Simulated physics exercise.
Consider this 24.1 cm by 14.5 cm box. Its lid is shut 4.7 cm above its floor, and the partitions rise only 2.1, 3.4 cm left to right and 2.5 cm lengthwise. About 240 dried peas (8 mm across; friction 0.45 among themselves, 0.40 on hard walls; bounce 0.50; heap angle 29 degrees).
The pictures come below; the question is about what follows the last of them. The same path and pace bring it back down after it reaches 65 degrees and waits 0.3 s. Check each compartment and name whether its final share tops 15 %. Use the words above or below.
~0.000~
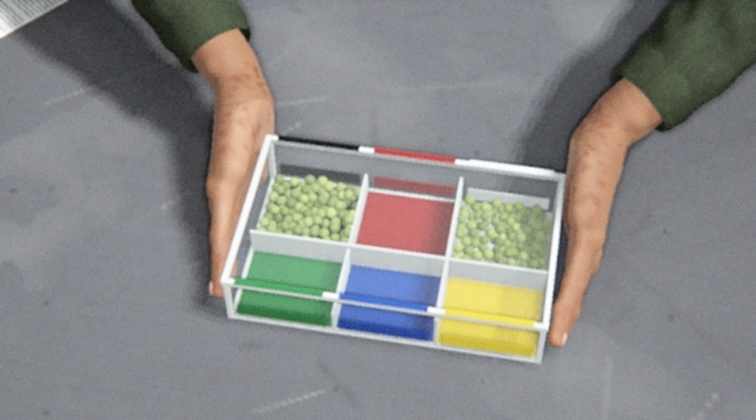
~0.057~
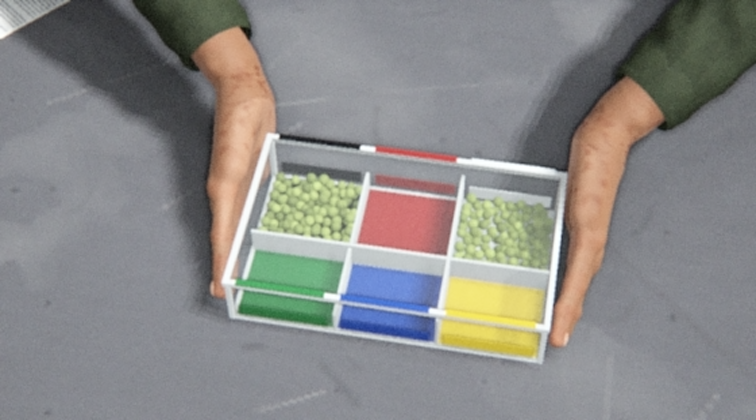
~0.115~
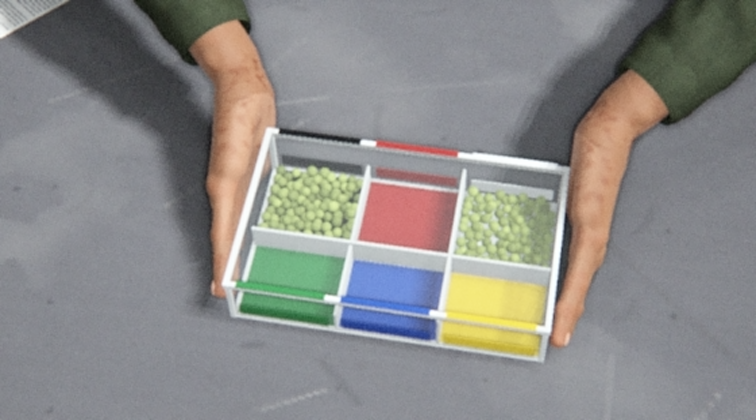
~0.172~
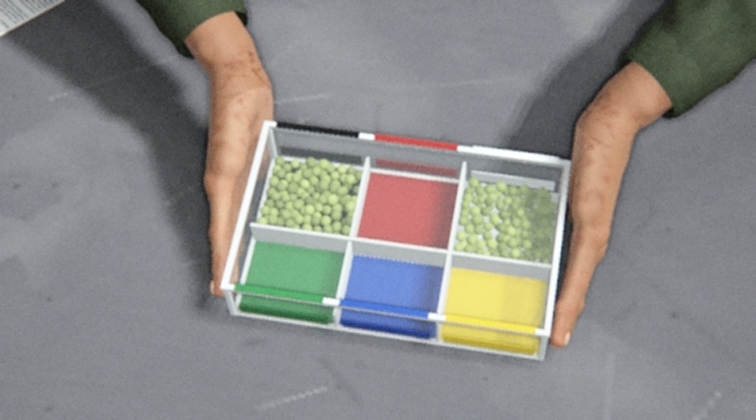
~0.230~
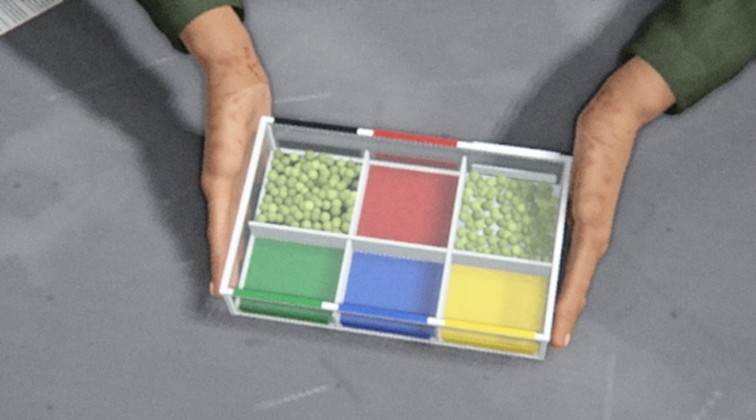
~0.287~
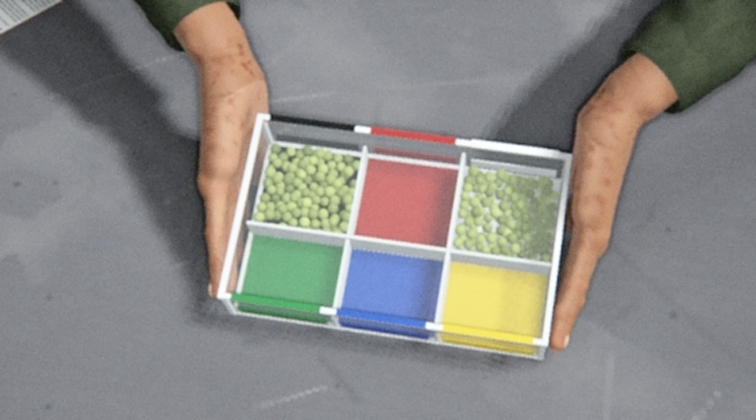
Red: Below; blue: Below; green: Below; yellow: Below; white: Above; black: Above.
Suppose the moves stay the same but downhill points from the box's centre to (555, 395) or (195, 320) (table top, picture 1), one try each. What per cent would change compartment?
Roughly 10 per cent on the first try and 5 per cent on the second.
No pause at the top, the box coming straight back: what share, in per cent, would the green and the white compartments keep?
Result - green: 5 %, white: 50 %.
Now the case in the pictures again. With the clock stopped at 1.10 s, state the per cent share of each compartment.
Red 0, blue 0, green 5, yellow 5, white 50, black 45.
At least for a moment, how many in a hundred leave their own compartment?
10 %, roughly.
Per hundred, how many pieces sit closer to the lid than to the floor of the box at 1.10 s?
About 0 per cent.
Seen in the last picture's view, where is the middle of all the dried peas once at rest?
(461, 251) or so.
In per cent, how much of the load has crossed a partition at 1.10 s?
At that time I'd say around 5 per cent.
After 1.10 s, tilt 65 degrees; green 5 %, yellow 5 %, white 50 %, black 45 %.
After 1.64 s, tilt 33 degrees; yellow 5 %, white 50 %, black 45 %.
After 2.25 s, tilt 0 degrees; yellow 5 %, white 50 %, black 45 %.
At rest (2.6 s), red 0 %, blue 0 %, green 0 %, yellow 5 %, white 50 %, black 45 %.
